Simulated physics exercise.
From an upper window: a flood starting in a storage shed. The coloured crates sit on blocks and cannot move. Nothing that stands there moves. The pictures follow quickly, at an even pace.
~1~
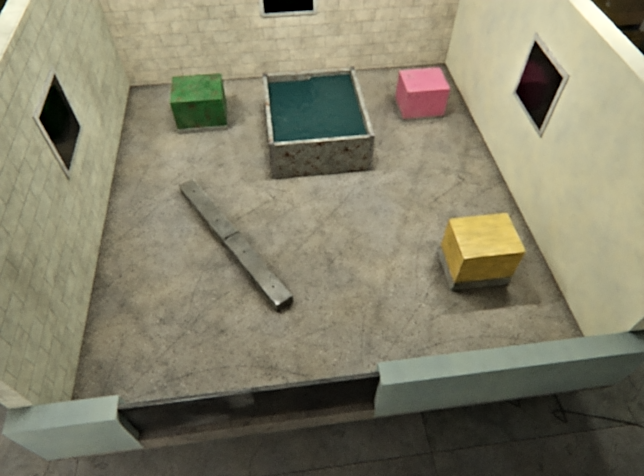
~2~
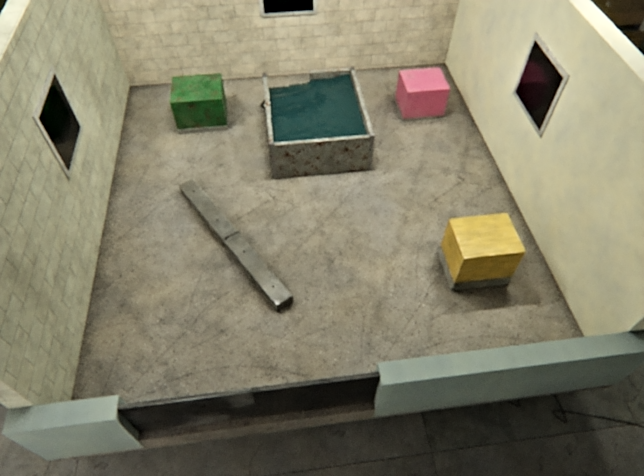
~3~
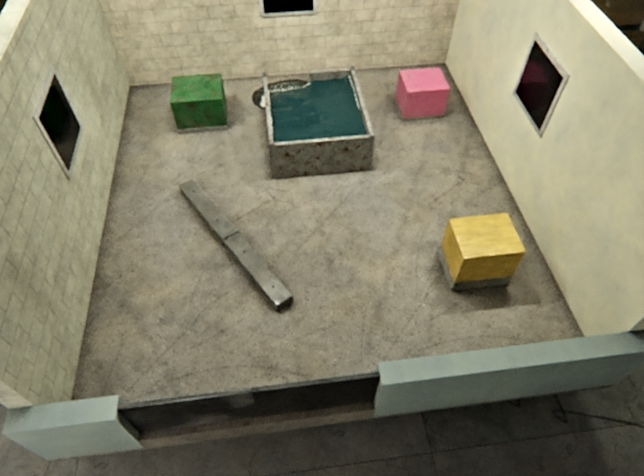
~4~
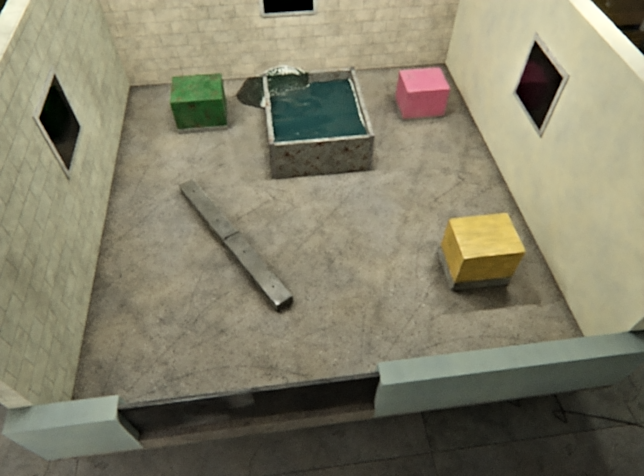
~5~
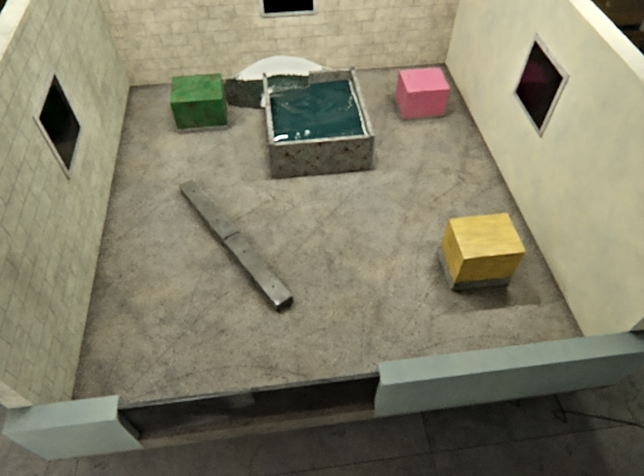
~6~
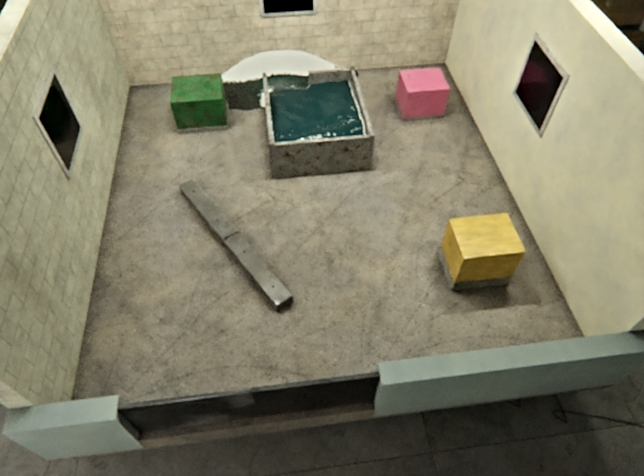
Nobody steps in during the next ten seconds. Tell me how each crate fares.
One by one: The pink crate is soaked; the yellow crate keeps dry; the green crate is soaked.
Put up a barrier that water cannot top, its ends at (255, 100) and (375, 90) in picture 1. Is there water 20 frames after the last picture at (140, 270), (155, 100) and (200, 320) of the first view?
As listed: Free of water, wet, dry.
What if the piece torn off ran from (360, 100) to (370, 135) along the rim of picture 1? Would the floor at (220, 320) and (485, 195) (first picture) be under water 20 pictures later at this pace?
One after the other: Clear, flooded.
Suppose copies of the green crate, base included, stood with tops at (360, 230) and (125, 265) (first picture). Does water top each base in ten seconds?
In turn: Escapes it, is soaked.
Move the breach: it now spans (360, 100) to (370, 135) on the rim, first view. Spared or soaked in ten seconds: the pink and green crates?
Then: Pink is wetted, green keeps dry.
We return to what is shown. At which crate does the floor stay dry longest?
It is the crate marked yellow.
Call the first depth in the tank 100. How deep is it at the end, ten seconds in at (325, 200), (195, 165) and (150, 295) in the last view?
Roughly 4, 4 and 4 per cent, in turn.
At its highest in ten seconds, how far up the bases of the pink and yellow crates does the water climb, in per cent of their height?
Roughly 330 per cent, then 40 per cent.
A moment on, water covers 15 % of the floor; the pink crate not reached, the yellow crate not reached, the green crate water round its plinth.
Next, water covers 20 % of the floor; the pink crate water round its plinth, the yellow crate not reached, the green crate water round its plinth.
Then, water covers 40 % of the floor; the pink crate water round its plinth, the yellow crate not reached, the green crate water round its plinth.
Later, water covers 75 % of the floor; the pink crate water round its plinth, the yellow crate water round its plinth, the green crate water round its plinth.
In the end, water covers 95 % of the floor; the pink crate was topped, the yellow crate stayed above the water, the green crate was topped.
